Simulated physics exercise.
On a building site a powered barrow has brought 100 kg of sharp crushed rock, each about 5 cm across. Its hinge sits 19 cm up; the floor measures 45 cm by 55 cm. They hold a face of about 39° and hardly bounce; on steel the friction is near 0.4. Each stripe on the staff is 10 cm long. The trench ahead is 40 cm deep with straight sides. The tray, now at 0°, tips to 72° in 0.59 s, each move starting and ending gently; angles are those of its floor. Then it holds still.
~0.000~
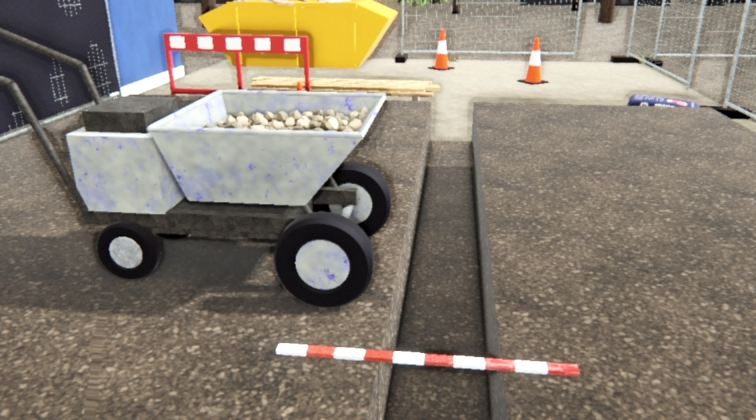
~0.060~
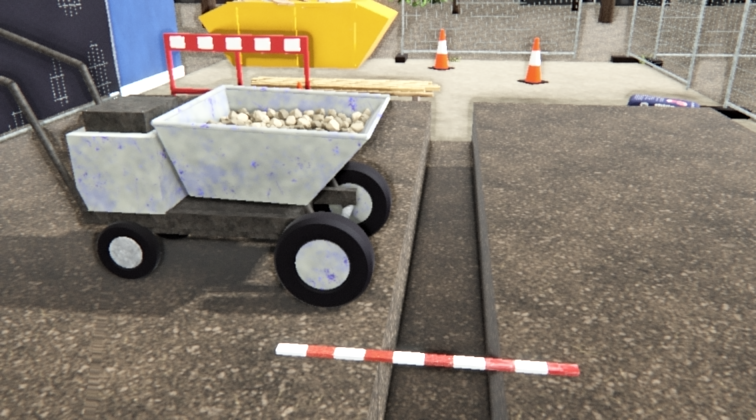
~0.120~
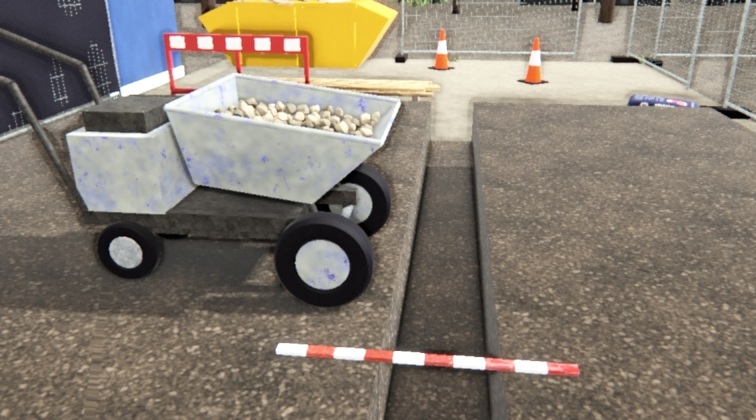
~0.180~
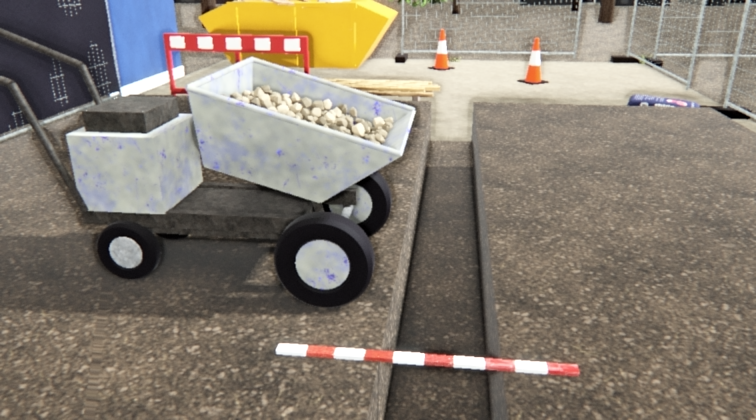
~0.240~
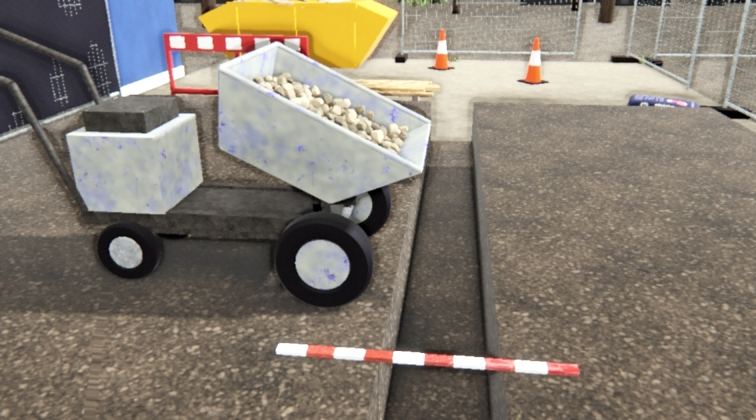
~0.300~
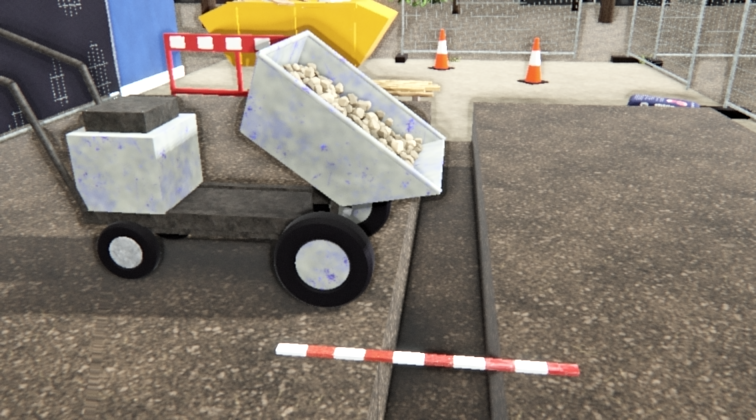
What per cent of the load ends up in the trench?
Roughly 43 per cent ends in the trench.
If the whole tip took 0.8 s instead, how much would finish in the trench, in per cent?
It would be near 55 per cent.
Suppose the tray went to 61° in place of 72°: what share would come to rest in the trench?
In that case some 20 per cent.
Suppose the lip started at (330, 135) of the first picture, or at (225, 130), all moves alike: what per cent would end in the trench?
First some 65, then 70 per cent.
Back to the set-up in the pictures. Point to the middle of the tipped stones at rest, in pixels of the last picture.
Their middle is at about (513, 275).
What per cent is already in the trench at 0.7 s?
About 5 per cent by then.
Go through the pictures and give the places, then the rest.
The first picture shows lip at (362, 136), floor tilted 0°, highest stones at (302, 121).
The second picture shows lip at (367, 138), floor tilted 2°, highest stones at (280, 118); the stones move at 0.4 m/s on average.
In the third picture, the tray is at 8°, its lip at (381, 144); the top of the load is at (259, 110); the stones move at 0.9 m/s on average.
The fourth picture shows lip at (401, 155), floor tilted 16°, highest stones at (260, 97); the stones move at 1.2 m/s on average.
The fifth picture shows lip at (421, 171), floor tilted 26°, highest stones at (272, 84); the stones move at 1.4 m/s on average.
The sixth picture shows lip at (439, 192), floor tilted 37°, highest stones at (298, 73); the stones move at 1.5 m/s on average.
After 0.4 s the floor is at 60°; 100 % in the tray; the foremost stones are at (443, 196).
After 0.7 s the floor is at 72°; 84 % in the tray, 6 % in the trench, 10 % past the trench; the foremost stones are at (527, 268).
After 1.0 s the floor is at 72°; 22 % in the tray, 16 % in the trench, 62 % past the trench; the foremost stones are at (702, 290).
After 3.0 s the floor is at 72°; 0 % in the tray, 43 % in the trench, 57 % past the trench; the foremost stones are past the picture's edge.
